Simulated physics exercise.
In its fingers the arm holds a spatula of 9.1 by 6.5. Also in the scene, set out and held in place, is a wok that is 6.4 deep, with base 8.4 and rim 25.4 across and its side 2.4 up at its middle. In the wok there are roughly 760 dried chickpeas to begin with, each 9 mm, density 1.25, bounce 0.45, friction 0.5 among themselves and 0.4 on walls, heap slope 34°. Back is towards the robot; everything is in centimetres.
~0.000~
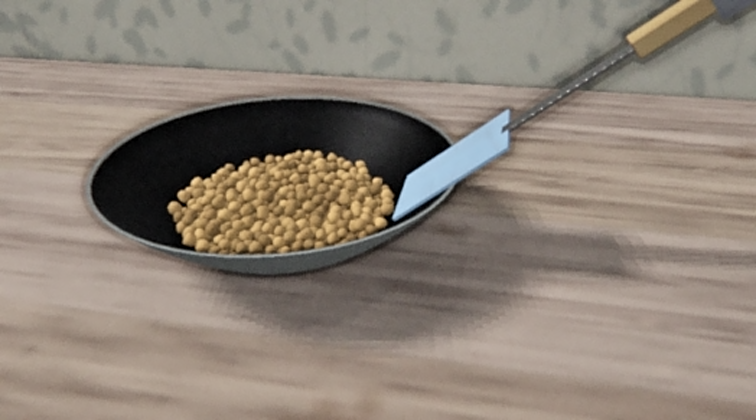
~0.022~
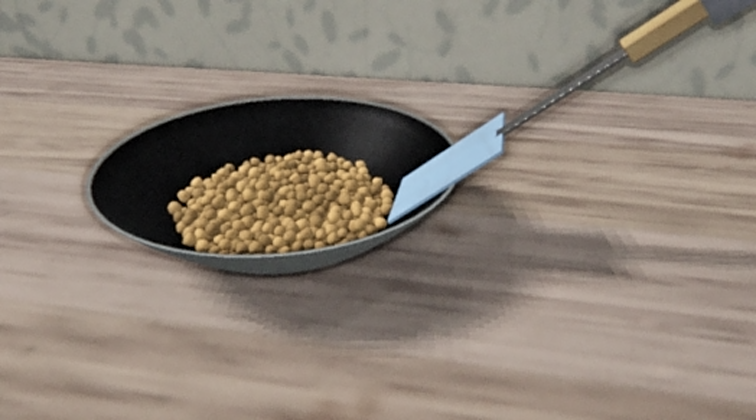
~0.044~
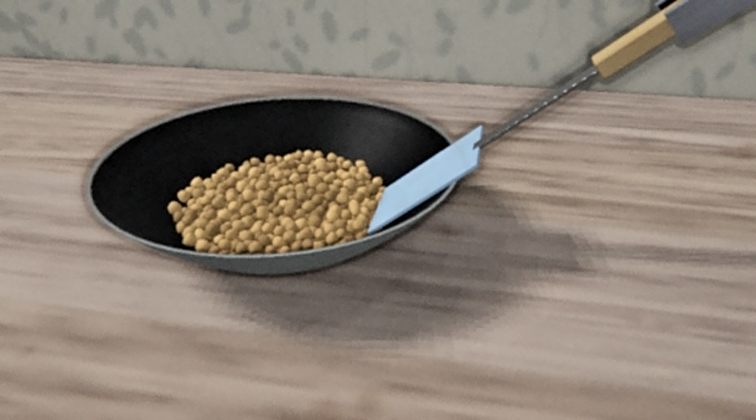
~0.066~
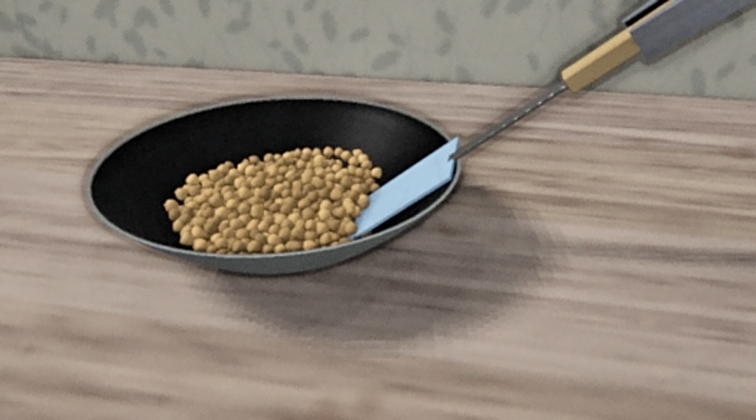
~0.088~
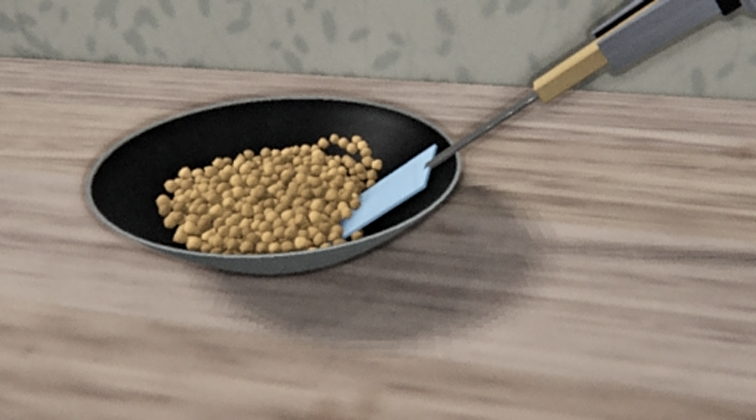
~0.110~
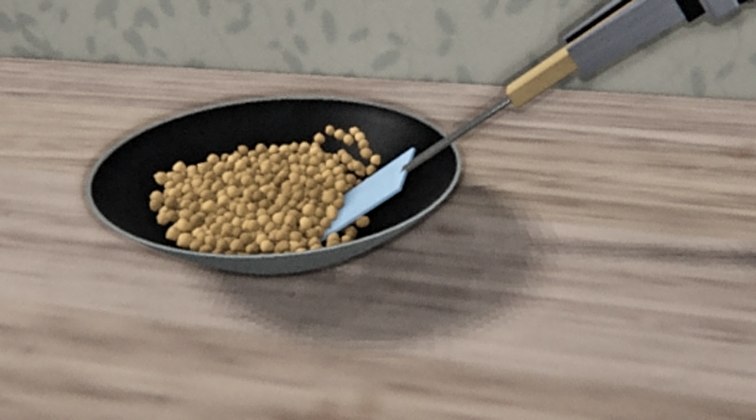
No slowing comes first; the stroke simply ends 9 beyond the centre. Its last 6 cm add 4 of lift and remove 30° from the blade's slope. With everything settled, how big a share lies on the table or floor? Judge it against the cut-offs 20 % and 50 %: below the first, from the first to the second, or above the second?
From 20 to 50 %.
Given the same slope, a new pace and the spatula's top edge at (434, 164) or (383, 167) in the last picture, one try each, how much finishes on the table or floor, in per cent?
Try one roughly 20 per cent; try two roughly 30 per cent.
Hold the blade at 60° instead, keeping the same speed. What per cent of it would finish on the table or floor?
That gives about 30 in a hundred.
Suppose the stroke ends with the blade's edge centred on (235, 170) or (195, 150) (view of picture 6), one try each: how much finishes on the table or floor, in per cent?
The two tries give near 0 and near 15 in a hundred.
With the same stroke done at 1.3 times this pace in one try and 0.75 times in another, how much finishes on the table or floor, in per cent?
Estimates, in order: 30 % and 20 %.
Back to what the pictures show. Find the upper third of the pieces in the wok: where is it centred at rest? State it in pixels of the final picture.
The middle lies somewhere around (197, 183).
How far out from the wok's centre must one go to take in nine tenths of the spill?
I reckon it's some 45 centimetres.
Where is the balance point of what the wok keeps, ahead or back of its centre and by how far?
I'd put it at roughly 3.0 cm toward the front.
After 0.16 s, sloping 40°, highest piece 6 above the table; 759 in the wok.
After 0.22 s, sloping 27°, highest piece 8 above the table; 759 in the wok.
After 0.45 s, sloping 10°, highest piece 10 above the table; 553 in the wok, 101 on the table or floor, 105 on the blade or in flight.
After 1.50 s, sloping 10°, highest piece 6 above the table; 553 in the wok, 206 on the table or floor.
In the end, 553 in the wok, 206 on the table or floor. That is 27 % on the table or floor.
